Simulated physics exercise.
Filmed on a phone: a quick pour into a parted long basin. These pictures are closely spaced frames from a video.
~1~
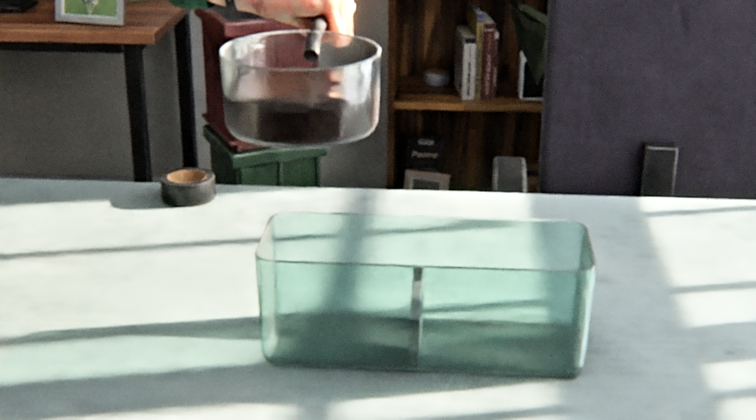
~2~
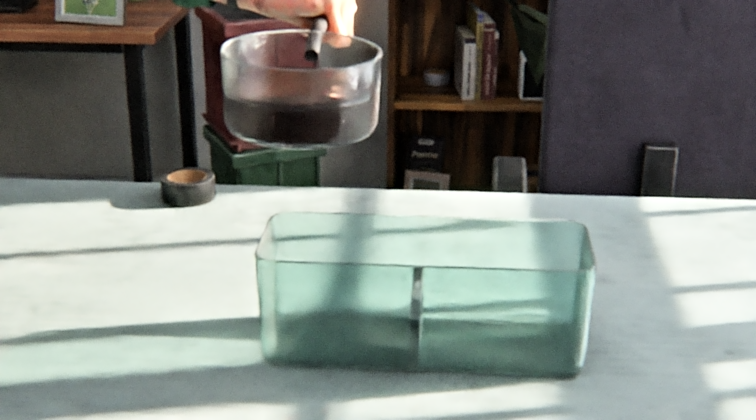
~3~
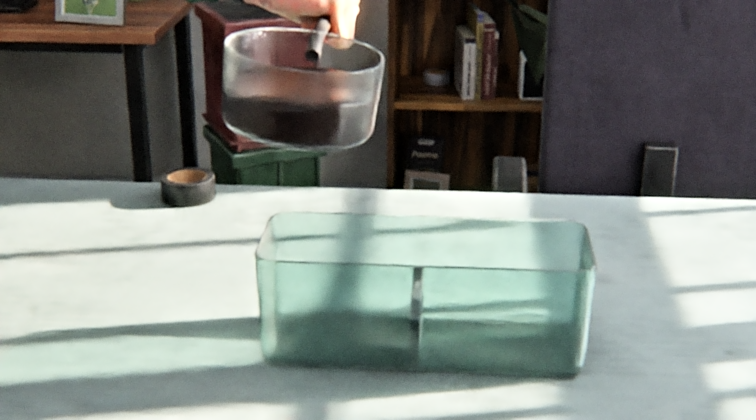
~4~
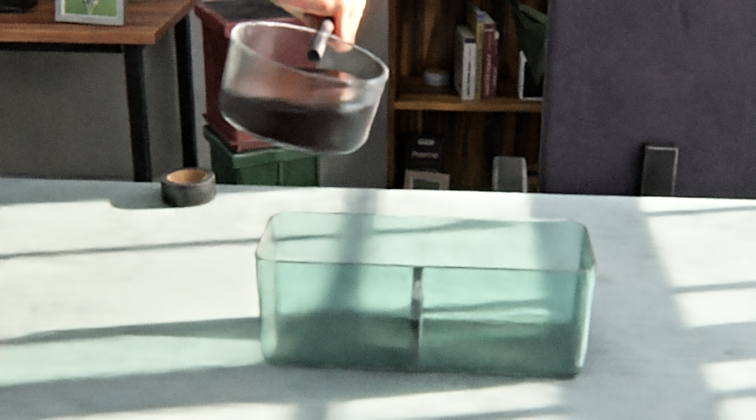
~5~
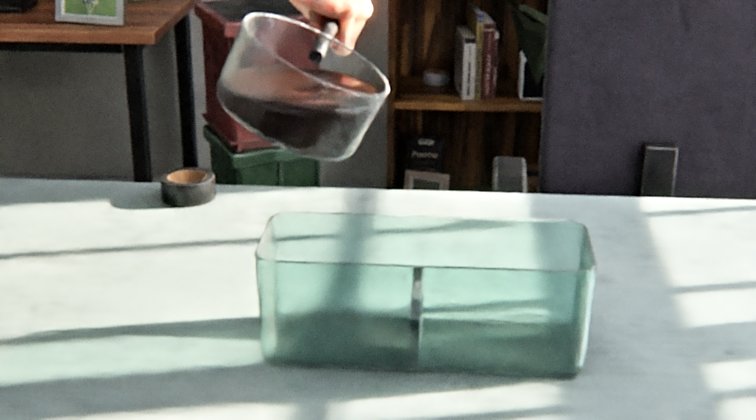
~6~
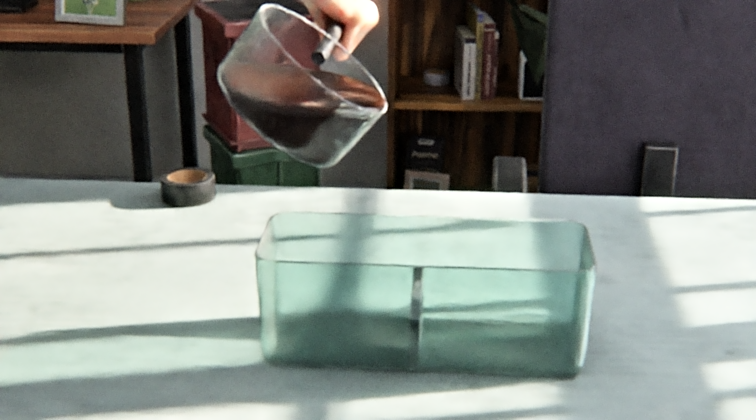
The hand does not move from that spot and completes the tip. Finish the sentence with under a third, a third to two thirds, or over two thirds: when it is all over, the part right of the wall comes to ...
When it is all over, the part right of the wall comes to a third to two thirds.
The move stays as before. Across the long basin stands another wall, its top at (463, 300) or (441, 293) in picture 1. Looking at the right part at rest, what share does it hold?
Roughly 5 per cent first and roughly 10 per cent second.
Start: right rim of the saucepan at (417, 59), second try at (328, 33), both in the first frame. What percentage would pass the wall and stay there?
It would come to near 85 per cent, and then near 10 per cent.
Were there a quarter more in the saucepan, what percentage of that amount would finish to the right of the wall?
50 in a hundred.
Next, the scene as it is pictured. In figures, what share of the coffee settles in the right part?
About 45 per cent.
A moment on, the saucepan is tipped on its side and 29 per cent is still to pour, 3 is left of the wall and 16 right of it.
Next, the saucepan is tipped right over and 10 per cent is still to pour, 35 is left of the wall and 48 right of it.
Then the saucepan is tipped right over and 2 per cent is still to pour, 48 is left of the wall and 44 right of it.
Later the saucepan is tipped right over and 0 per cent is still to pour, 53 is left of the wall and 45 right of it.
In the end 53 per cent lies left of the wall, 45 right of it and 2 outside.
